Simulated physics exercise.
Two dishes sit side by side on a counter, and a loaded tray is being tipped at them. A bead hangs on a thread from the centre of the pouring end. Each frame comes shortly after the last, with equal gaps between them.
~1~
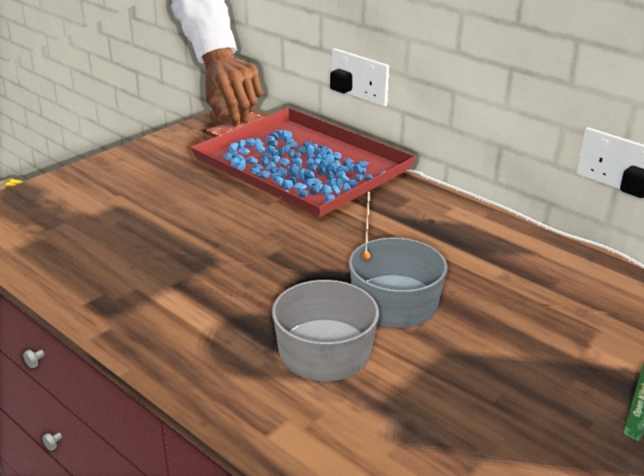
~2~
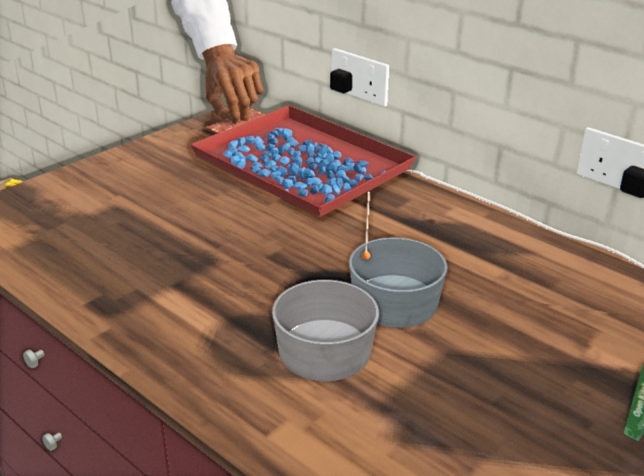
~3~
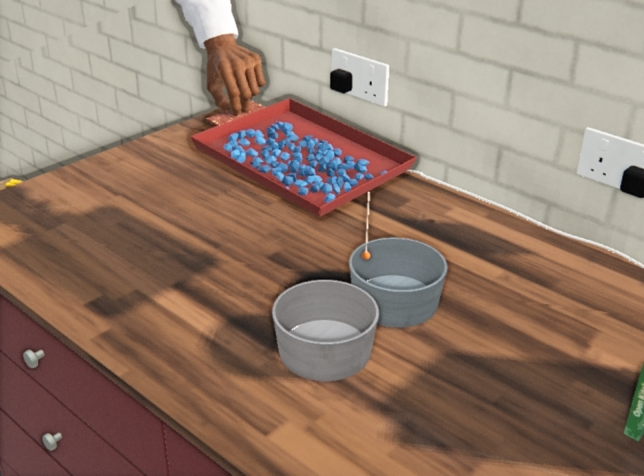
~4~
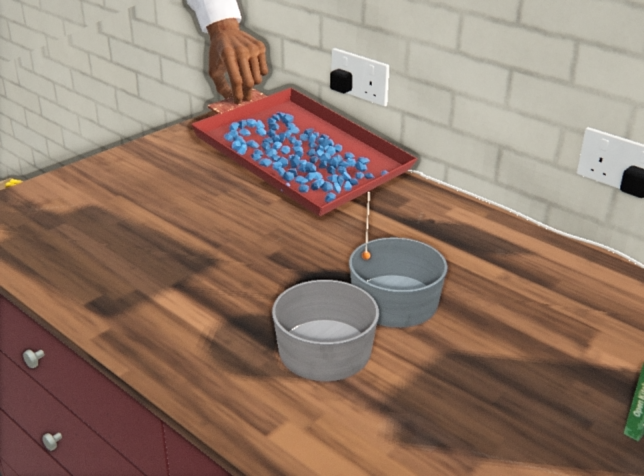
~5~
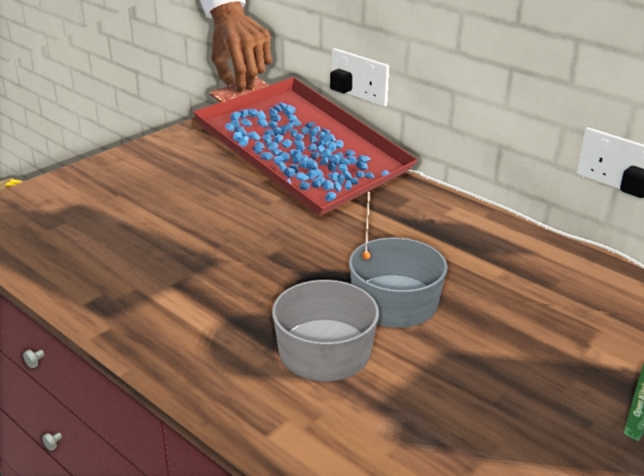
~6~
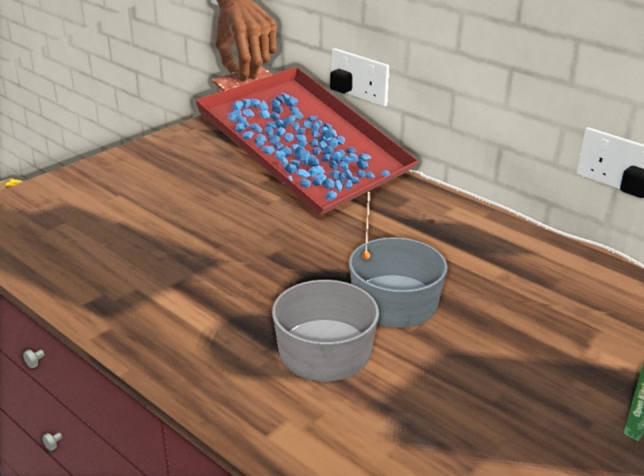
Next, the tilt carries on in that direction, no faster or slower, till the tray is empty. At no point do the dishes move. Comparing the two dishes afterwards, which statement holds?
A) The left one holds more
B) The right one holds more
The answer is B.
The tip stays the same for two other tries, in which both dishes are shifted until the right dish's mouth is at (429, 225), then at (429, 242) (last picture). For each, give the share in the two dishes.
Roughly 40% on the first try and 80% on the second.
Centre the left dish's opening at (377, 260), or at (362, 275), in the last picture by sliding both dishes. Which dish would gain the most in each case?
With the dishes at the first place it's the left-side dish, and at the second it's the left-side dish.
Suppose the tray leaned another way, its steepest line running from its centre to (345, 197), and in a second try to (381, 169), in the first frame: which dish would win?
So: The left-standing dish on the first go, the right-standing dish on the second.
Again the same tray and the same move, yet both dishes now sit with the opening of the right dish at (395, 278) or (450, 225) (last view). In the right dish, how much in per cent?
Roughly 70% first, roughly 0% second.
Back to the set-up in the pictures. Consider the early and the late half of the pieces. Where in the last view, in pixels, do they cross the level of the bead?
I'd say close to (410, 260) at first and close to (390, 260) later on.
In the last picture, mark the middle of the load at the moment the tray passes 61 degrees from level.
Roughly (367, 174).
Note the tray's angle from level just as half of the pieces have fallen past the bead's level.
Close to 100° of tilt at that moment.
Soon, tray tipped steeply; nearly all on the tray; a stray few in the air.
A while on, tray tipped right over; about a third on the tray; a stray few in the left dish; about a third in the right dish; a small part outside both; about a quarter in the air.
Towards the end, tray tipped past a quarter turn; a small part in the left dish; about two thirds in the right dish; about a quarter outside both.
Finally, tray tipped past a quarter turn; a small part in the left dish; about two thirds in the right dish; about a quarter outside both.
